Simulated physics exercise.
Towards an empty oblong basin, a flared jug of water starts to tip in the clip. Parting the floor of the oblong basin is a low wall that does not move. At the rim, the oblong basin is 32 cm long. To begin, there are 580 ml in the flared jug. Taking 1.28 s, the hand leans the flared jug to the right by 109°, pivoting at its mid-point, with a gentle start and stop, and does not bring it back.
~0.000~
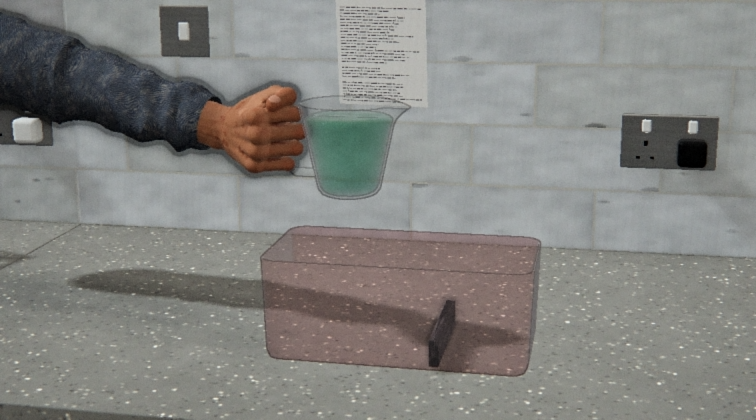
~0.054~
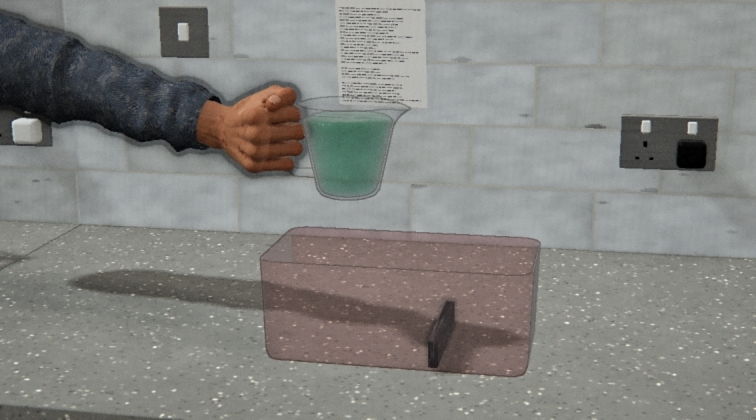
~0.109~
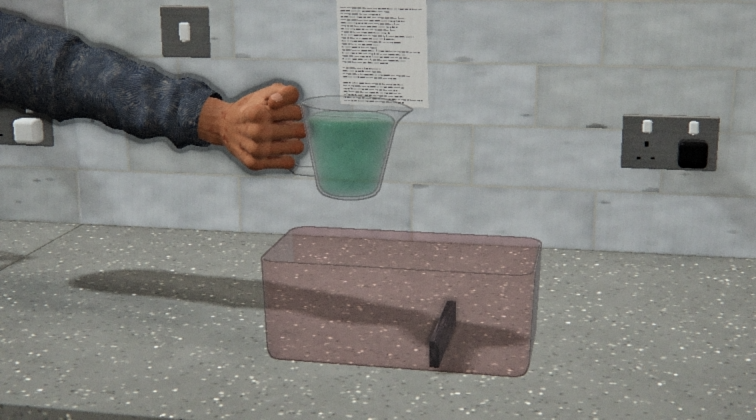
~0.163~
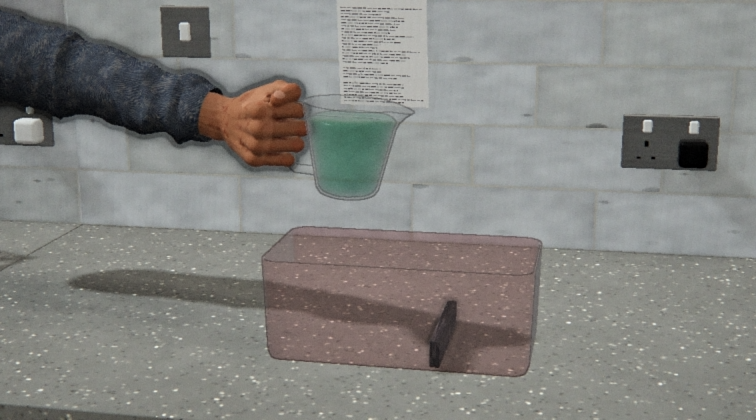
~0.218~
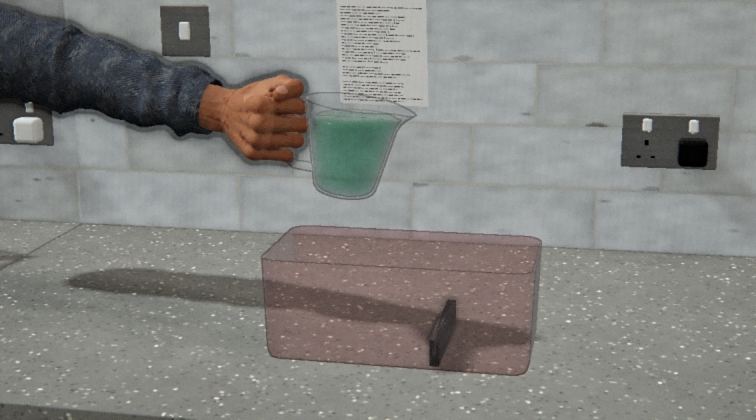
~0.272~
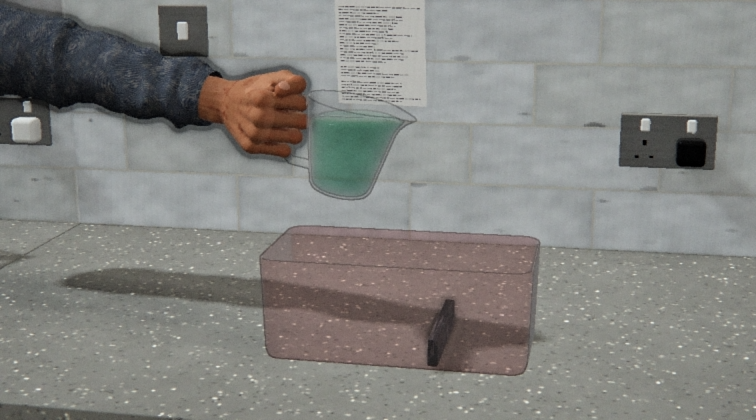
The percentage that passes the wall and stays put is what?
It is about 73 per cent.
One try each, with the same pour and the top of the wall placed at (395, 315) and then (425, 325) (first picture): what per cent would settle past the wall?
In order, 95 and 80 per cent.
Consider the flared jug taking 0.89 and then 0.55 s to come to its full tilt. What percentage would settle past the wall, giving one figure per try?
65 and 40 %.
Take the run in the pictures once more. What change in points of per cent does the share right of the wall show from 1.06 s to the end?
The right part's share grows by around 5 per cent.
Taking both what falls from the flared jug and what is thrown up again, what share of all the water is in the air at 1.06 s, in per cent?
I'd put it at about 10 per cent of the liquid.
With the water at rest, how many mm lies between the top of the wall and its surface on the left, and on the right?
Some 28 mm on the left and 6 mm on the right.
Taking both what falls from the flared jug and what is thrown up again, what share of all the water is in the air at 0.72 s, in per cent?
Near 20 per cent of it all.
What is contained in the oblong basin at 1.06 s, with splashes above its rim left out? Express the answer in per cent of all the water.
80 per cent, give or take a little.
After 0.72 s the tilt is 66° and 66 per cent is still to pour, 0 is left of the wall and 13 right of it.
After 1.06 s the tilt is 101° and 10 per cent is still to pour, 12 is left of the wall and 68 right of it.
After 1.40 s the tilt is 109° and 0 per cent is still to pour, 26 is left of the wall and 74 right of it.
After 1.78 s the tilt is 109° and 0 per cent is still to pour, 27 is left of the wall and 73 right of it.
In the end 27 per cent lies left of the wall, 73 right of it and 0 outside.
